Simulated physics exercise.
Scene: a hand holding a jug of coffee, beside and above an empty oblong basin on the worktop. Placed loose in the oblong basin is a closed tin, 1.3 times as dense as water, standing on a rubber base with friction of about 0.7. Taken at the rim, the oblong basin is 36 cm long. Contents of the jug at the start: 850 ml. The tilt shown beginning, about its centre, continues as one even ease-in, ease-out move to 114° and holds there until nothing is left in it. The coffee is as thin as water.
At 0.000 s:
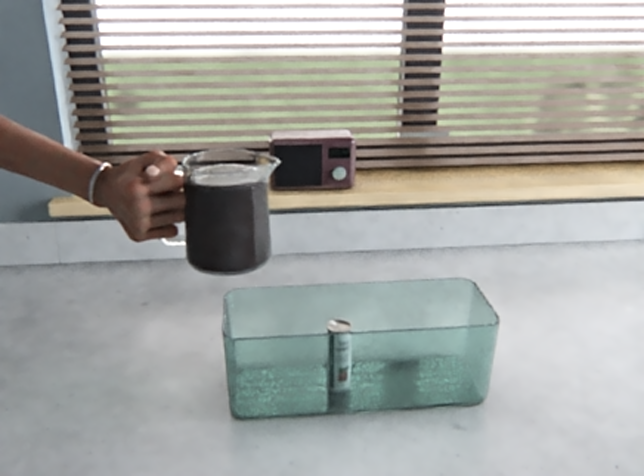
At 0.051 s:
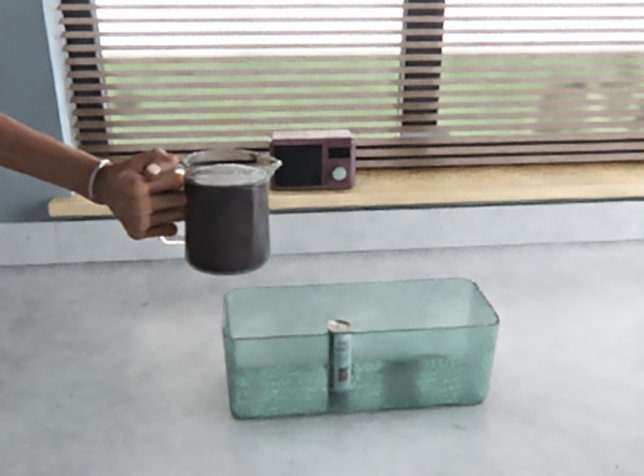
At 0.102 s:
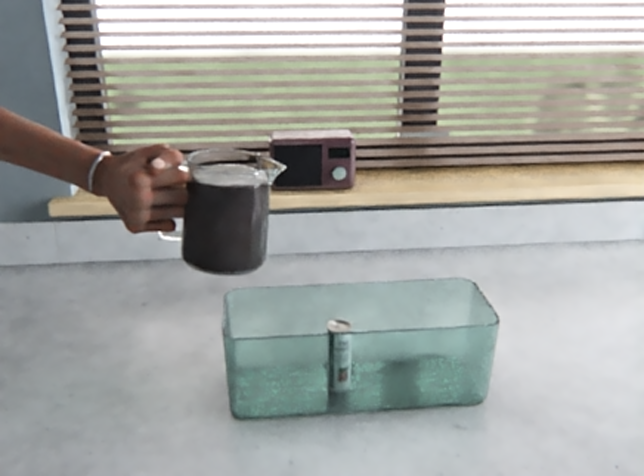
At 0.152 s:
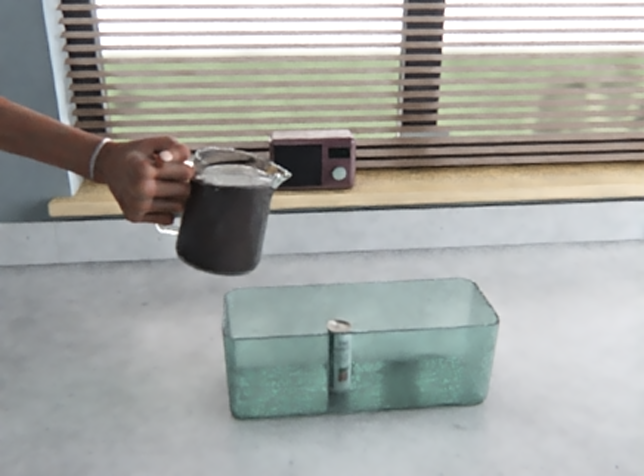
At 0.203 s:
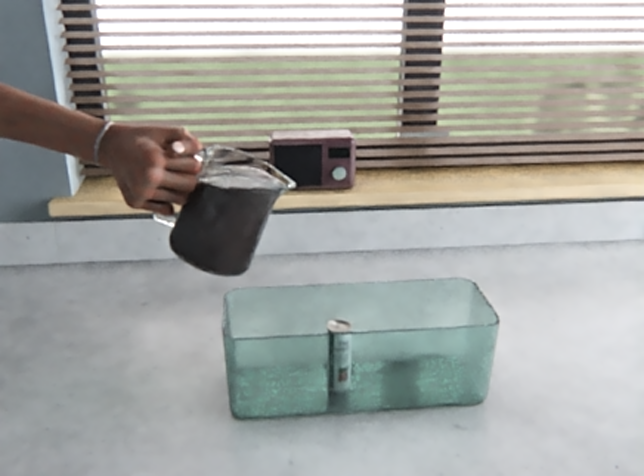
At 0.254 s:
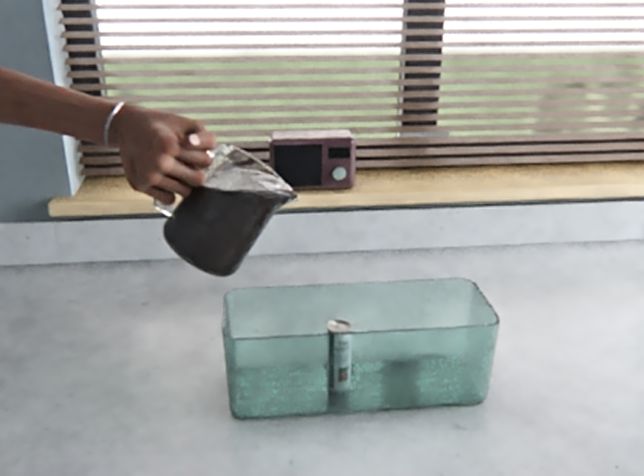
The clip shows a hand holding a glass jug of dark liquid above a green transparent oblong basin with a small tin inside, then tilting the jug to the right, slowly at first and then faster, while the basin stays still.
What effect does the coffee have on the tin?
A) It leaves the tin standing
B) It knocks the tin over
B, it knocks the tin over.
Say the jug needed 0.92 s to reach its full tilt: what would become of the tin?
Then it keeps standing.
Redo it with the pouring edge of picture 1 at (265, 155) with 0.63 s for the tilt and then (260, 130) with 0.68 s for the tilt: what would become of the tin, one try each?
The tin overturns the first time and overturns the second time.
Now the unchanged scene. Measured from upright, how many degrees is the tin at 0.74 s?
It is at some 0°.
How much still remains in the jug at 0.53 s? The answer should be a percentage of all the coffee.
Around 60 percent.
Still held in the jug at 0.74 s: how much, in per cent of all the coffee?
About 14 percent.
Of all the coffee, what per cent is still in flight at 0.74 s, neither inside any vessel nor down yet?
About 14 percent.
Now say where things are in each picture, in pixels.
In the first picture, tilt 0°; pouring edge (280, 161); surface from (186, 176) to (266, 174); the oblong basin's rim runs from (224, 314) to (486, 301); the tin's top is at (339, 328).
In the second picture, tilt 2°; pouring edge (282, 162); surface from (187, 175) to (266, 175).
In the third picture, tilt 6°; pouring edge (285, 166); surface from (189, 175) to (269, 176).
In the fourth picture, tilt 13°; pouring edge (291, 174); surface from (190, 187) to (275, 178).
In the fifth picture, tilt 23°; pouring edge (296, 185); surface from (187, 196) to (284, 181).
In the sixth picture, tilt 35°; pouring edge (299, 198); surface from (178, 205) to (297, 190).
Then, 0.53 s in, the tilt is 101° and 60 per cent is still to pour; the tin stands where it began.
Then, 0.74 s in, the tilt is 114° and 14 per cent is still to pour; the tin stands 1 cm from where it began.
Then, 0.95 s in, the tilt is 114° and 1 per cent is still to pour; the tin leans 34°.
Then, 1.18 s in, the tilt is 114° and 0 per cent is still to pour; the tin lies on its side.
Finally, the tin lies on its side.
